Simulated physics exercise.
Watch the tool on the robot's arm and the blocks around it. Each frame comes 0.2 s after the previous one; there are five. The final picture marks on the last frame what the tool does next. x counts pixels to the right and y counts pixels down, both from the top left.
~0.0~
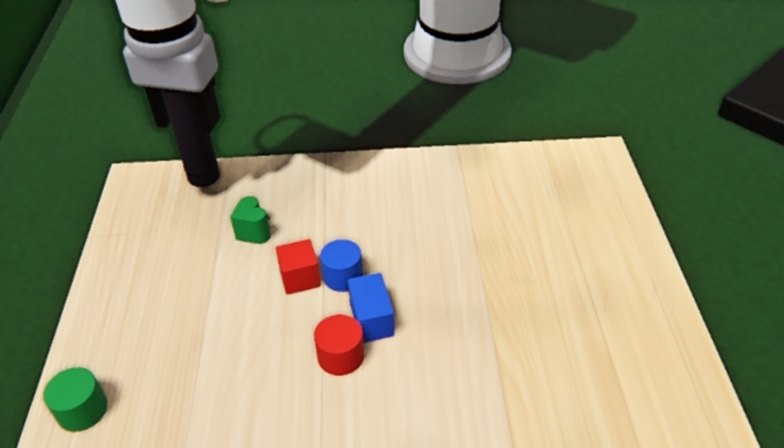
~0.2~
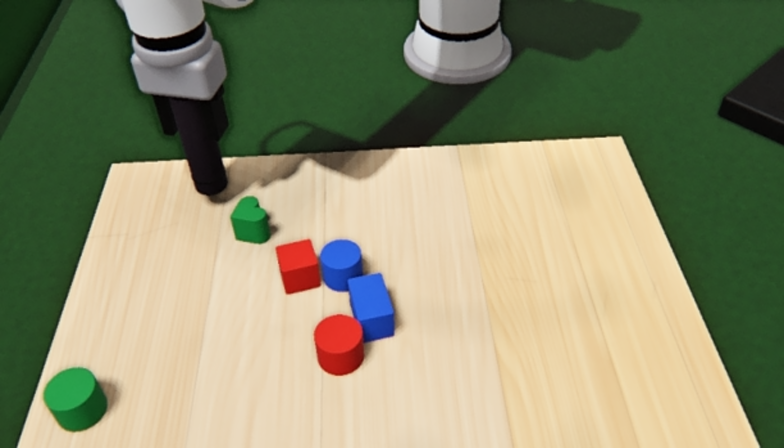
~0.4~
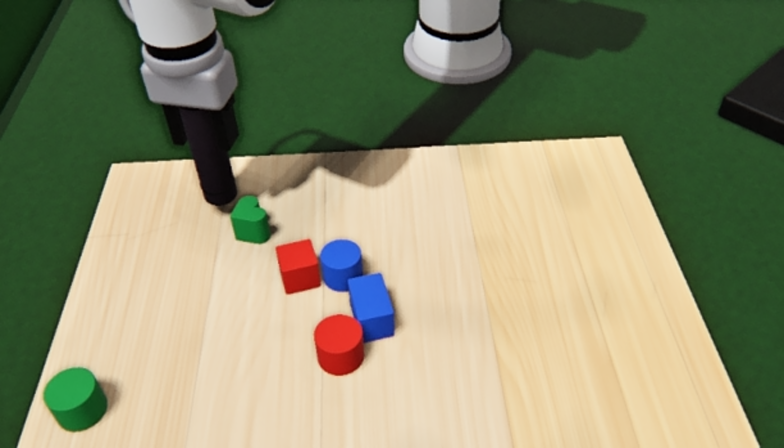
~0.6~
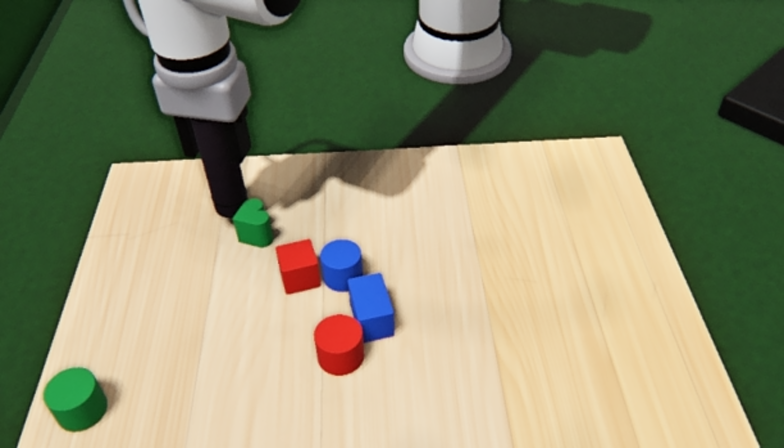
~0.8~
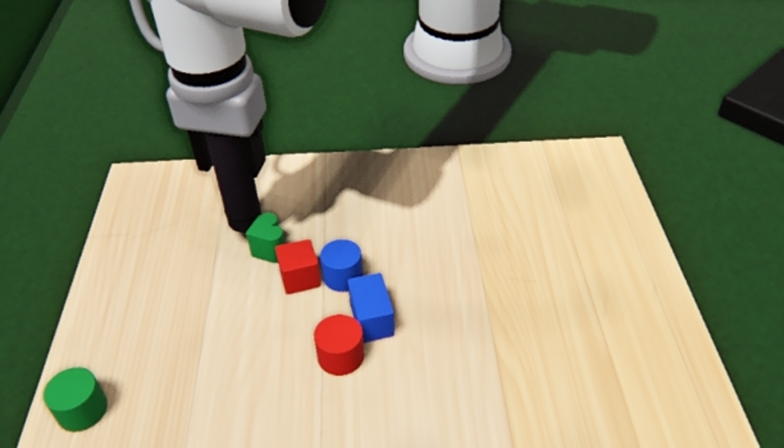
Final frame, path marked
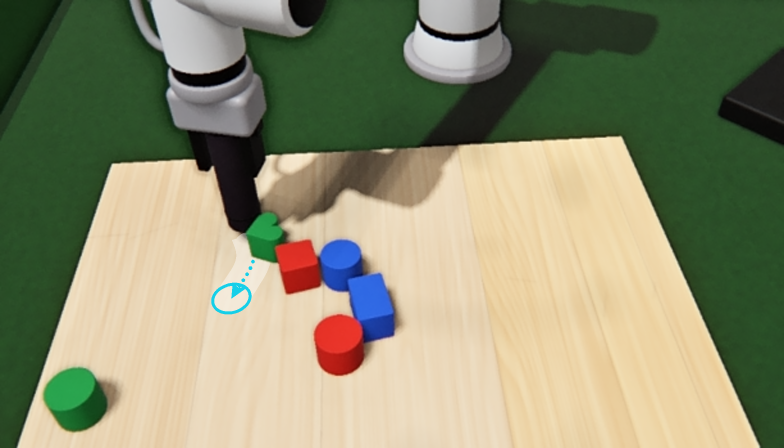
A robot arm with a black tool reaches over a pale wooden board on a green surface, seen from above at an angle by a still camera. A green heart-shaped block sits near the tool, a red square, blue cylinder, blue block and red cylinder cluster centrally, and a green cylinder stands lower left. The tool moves slightly right and downward, then pushes the heart-shaped block a short way toward the red square.
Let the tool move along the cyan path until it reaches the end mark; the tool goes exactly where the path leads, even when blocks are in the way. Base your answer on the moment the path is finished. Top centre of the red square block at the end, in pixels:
The centre of its top will be at (307, 273).
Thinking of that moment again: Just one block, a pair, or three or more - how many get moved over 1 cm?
Put simply, two blocks are moved more than 1 cm.
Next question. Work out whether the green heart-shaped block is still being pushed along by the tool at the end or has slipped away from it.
Most likely the green heart-shaped block slides off.
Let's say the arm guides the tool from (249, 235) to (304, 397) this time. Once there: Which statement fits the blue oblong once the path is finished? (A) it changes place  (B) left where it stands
Letter A.
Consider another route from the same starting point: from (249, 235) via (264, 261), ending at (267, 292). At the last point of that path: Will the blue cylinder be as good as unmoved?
It seems so.
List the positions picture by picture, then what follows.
In the first frame, lower end of the tool at (204, 178), tops of blocks, green heart-shaped block at (248, 209), red square block at (296, 254), blue cylinder at (341, 253).
In the second frame, tool at (212, 186), blocks as before.
In the third frame, tool at (221, 196), blocks as before.
In the fourth frame, tool at (232, 208), green heart-shaped block at (252, 212).
In the fifth frame, tool at (246, 222), green heart-shaped block at (266, 227), red square block at (296, 254), blue cylinder at (341, 253).
The drawn path runs from (249, 235) over (254, 254) and (246, 276) to (231, 298).
The first path, step by step. Halfway along, tool at (249, 253); green heart-shaped block at (273, 254); red square block at (305, 270), turned 35° anticlockwise.
At the end, tool at (228, 285); green heart-shaped block at (271, 261); red square block at (307, 273), turned 40° anticlockwise; blue cylinder not moved.
